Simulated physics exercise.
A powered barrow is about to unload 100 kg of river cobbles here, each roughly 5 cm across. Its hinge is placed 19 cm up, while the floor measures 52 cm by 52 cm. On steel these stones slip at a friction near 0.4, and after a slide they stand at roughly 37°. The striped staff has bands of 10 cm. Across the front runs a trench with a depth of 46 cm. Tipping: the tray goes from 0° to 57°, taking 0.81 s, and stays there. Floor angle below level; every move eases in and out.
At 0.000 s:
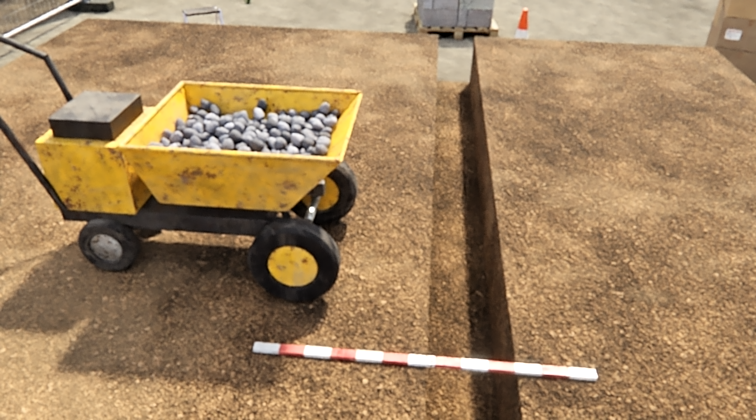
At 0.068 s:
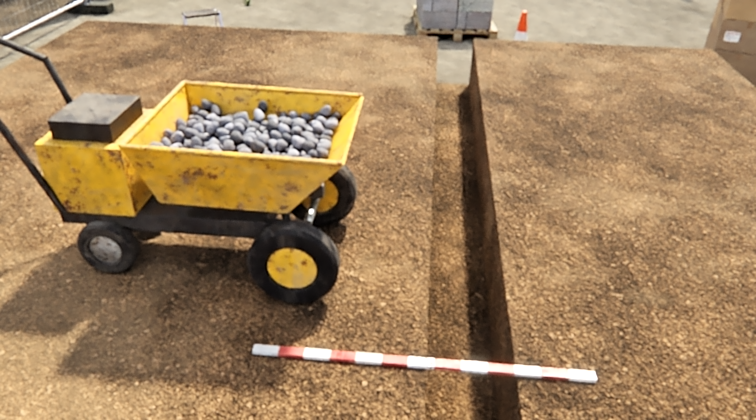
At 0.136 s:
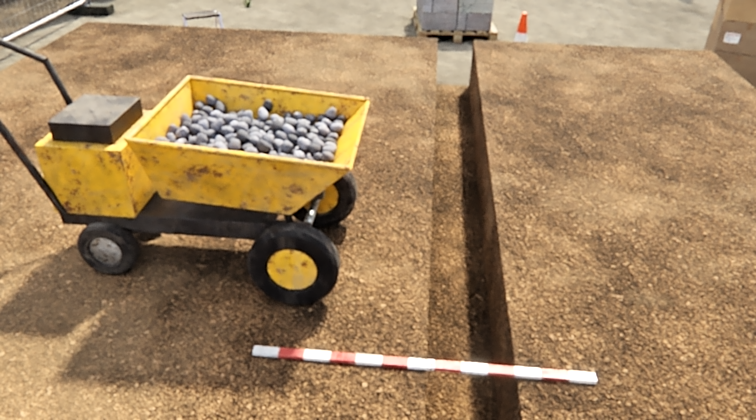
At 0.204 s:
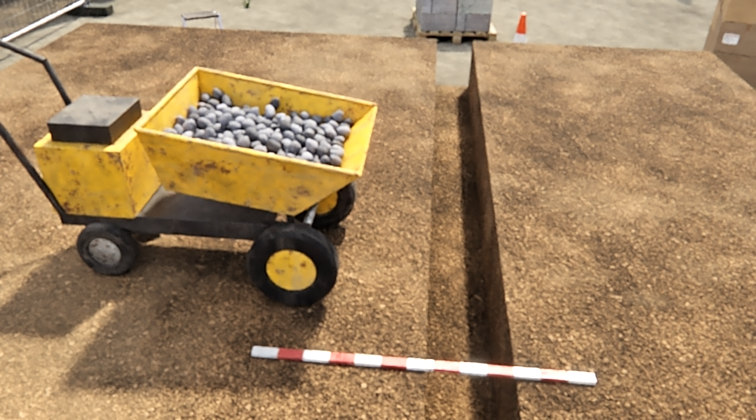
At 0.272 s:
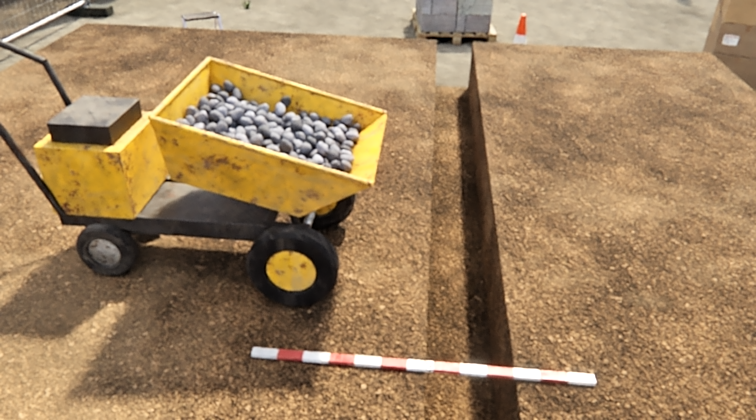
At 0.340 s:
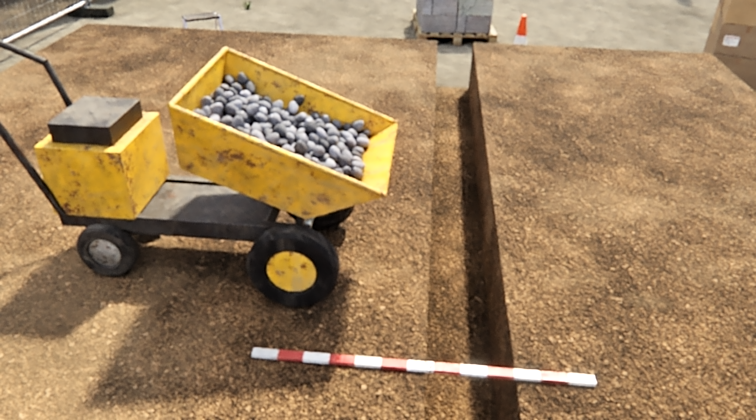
The yellow tray of a small powered barrow, loaded with grey cobbles, starts out level beside a narrow trench. Its rear rises slowly at first, then more steeply, while the front lip dips to the right and the stones shift toward it, the wheels staying still behind a red-and-white staff.
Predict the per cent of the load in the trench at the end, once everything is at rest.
Near 67 per cent.
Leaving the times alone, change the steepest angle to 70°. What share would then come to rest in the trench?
I'd expect around 90 in a hundred.
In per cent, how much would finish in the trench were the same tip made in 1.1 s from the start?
With that change, it comes to around 70 per cent.
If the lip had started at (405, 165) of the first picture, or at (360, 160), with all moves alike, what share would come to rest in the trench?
It comes to about 35 and 60 in a hundred.
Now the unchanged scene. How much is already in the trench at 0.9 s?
Around 5 per cent of it, at that instant.
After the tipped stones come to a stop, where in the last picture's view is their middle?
Centre estimate: Around (461, 335).
After 0.6 s the floor is at 48°; 100 % in the tray; the foremost stones are at (396, 187).
After 0.9 s the floor is at 57°; 94 % in the tray, 6 % in the trench; the foremost stones are at (459, 221).
After 1.3 s the floor is at 57°; 58 % in the tray, 1 % short of the trench, 38 % in the trench, 3 % past the trench; the foremost stones are at (541, 268).
After 3.2 s the floor is at 57°; 29 % in the tray, 67 % in the trench, 3 % past the trench; the foremost stones are at (588, 262).
